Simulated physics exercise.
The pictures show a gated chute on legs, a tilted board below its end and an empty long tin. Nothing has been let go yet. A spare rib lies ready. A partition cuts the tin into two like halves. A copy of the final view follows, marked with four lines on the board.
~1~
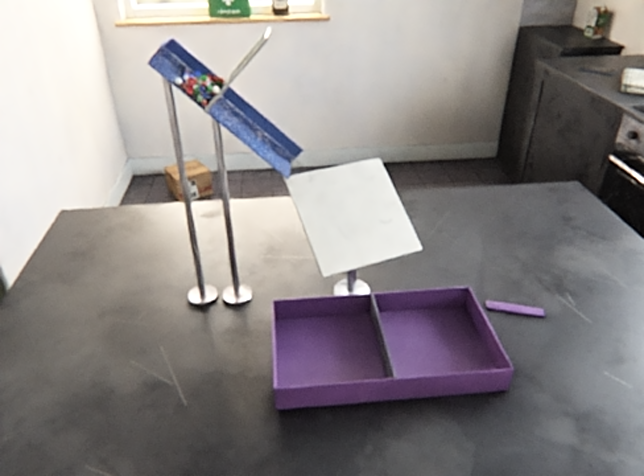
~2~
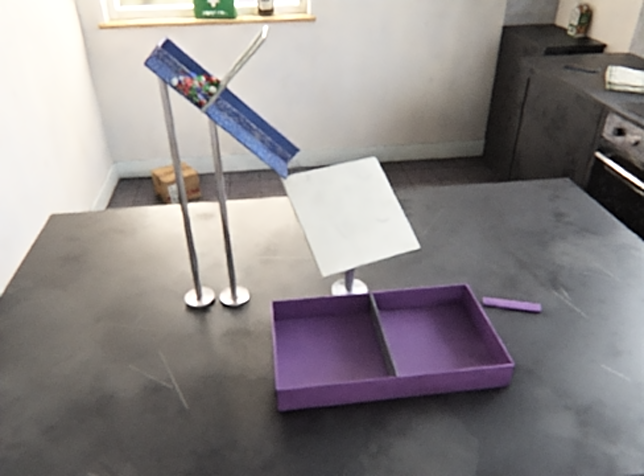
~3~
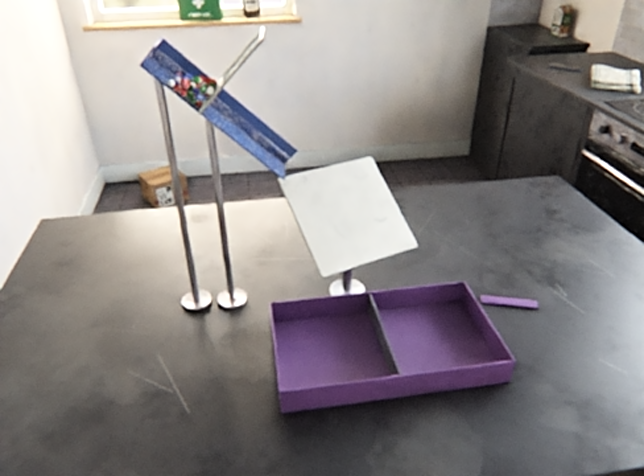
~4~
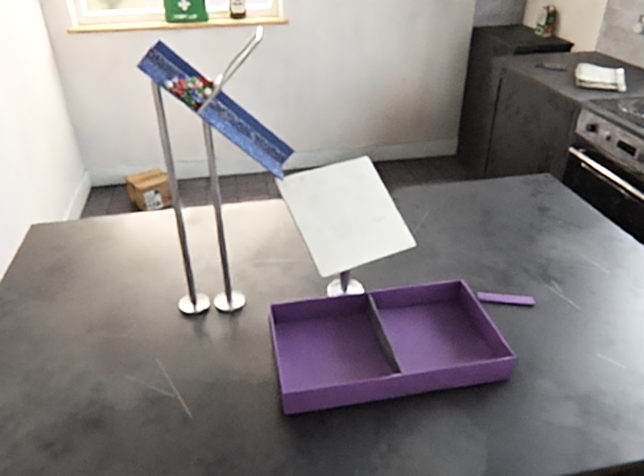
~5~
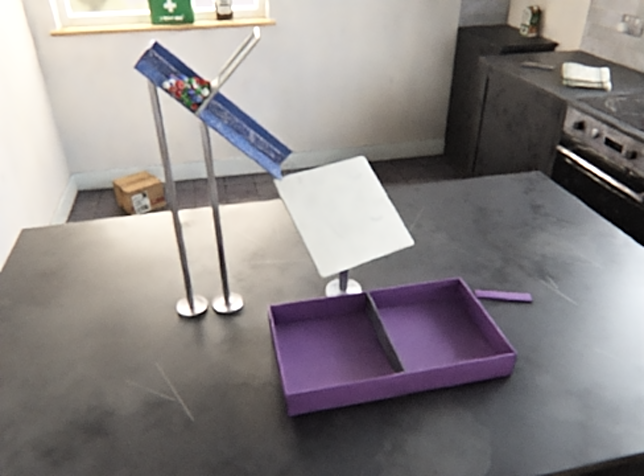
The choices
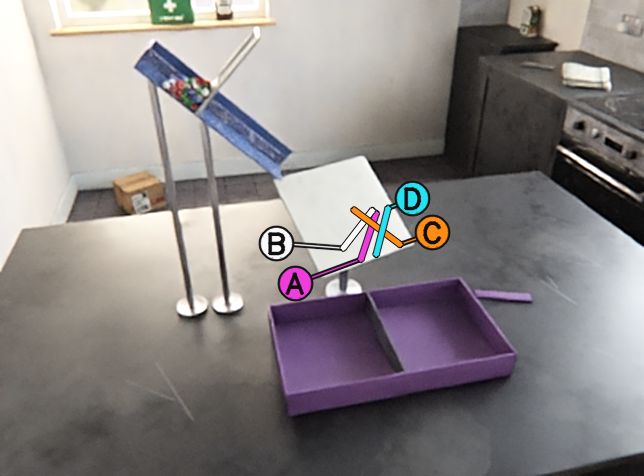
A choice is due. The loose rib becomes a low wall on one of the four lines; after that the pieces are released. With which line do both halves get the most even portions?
The best line is D.
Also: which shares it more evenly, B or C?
It is B.
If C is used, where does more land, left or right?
More lands on the right.
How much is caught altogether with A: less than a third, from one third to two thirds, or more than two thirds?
Line A gives more than two thirds.
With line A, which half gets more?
More lands on the left.
On the marked copy, line A from (376, 213) to (360, 259); line B from (372, 210) to (343, 248); line C from (353, 209) to (400, 244); line D from (388, 208) to (376, 254).
For line A, of what is caught, most in the left half, about a quarter in the right.
For line B, of what is caught, most in the left half, about a quarter in the right.
For line C, of what is caught, a small part in the left half, most in the right.
For line D, of what is caught, about half in the left half, about half in the right.
